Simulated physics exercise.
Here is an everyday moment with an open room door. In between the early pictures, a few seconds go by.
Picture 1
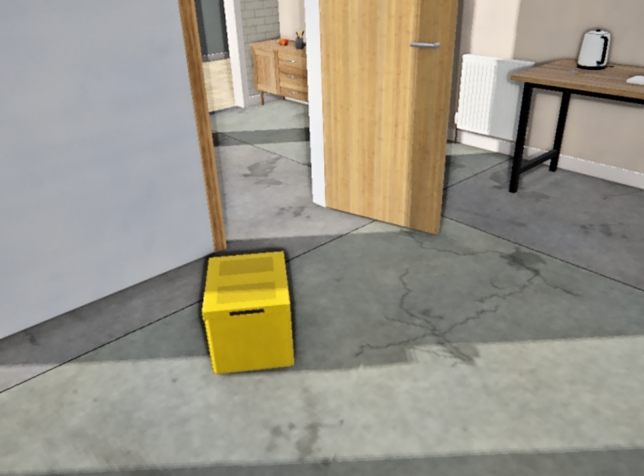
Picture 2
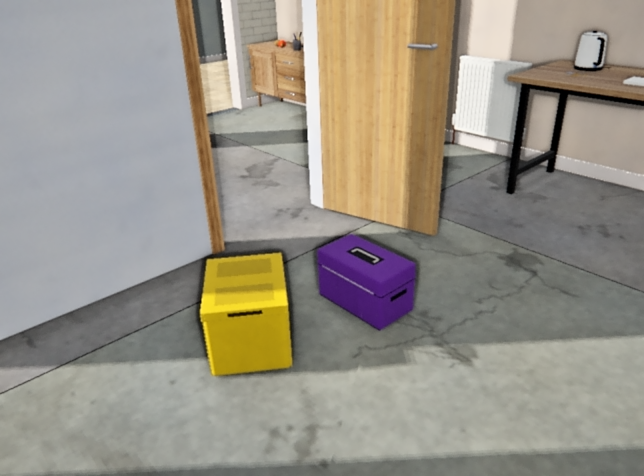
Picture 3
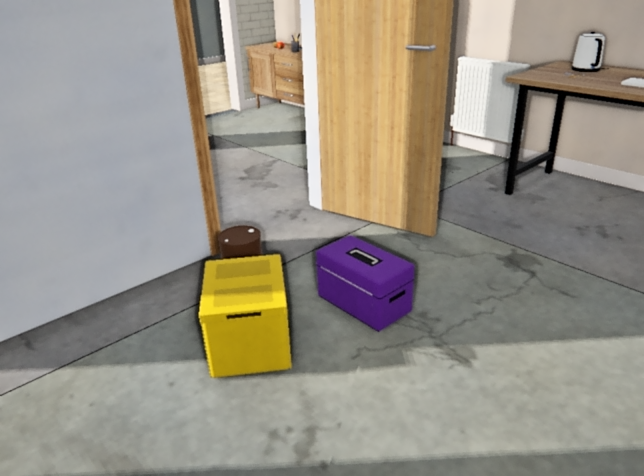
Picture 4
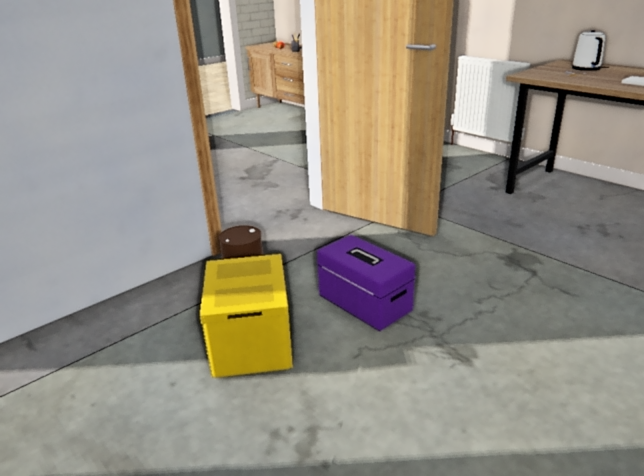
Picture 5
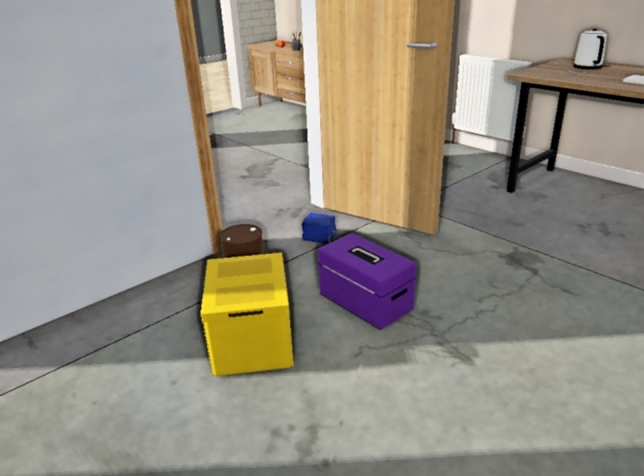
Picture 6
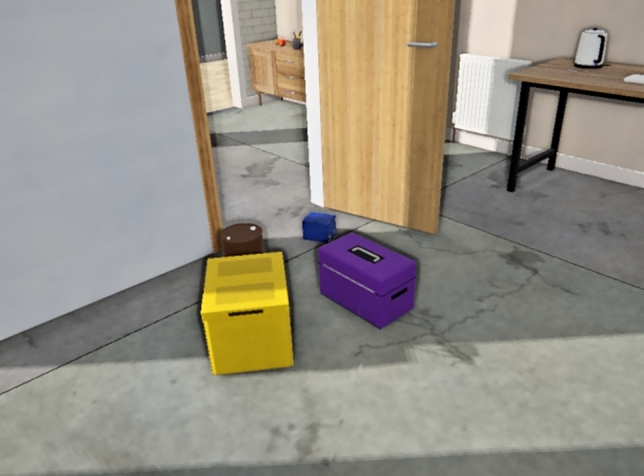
In a room with a wide-open wooden door, a yellow tote sat on the floor; a purple toolbox appeared beside it, then a brown object behind it, then a small blue box near the still door.
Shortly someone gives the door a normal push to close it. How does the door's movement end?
The door meets the frame and is closed.
Then, 1.20 s past the last view, open by 54°; blue box displaced a little near (312, 228).
Then, 1.80 s past the last view, open by 22°; blue box displaced about its own width near (278, 226).
Finally, open by 0°; moved from the start, blue box; the other 3 still in place. Final places as the last picture's camera would see them, blue box near (256, 217).
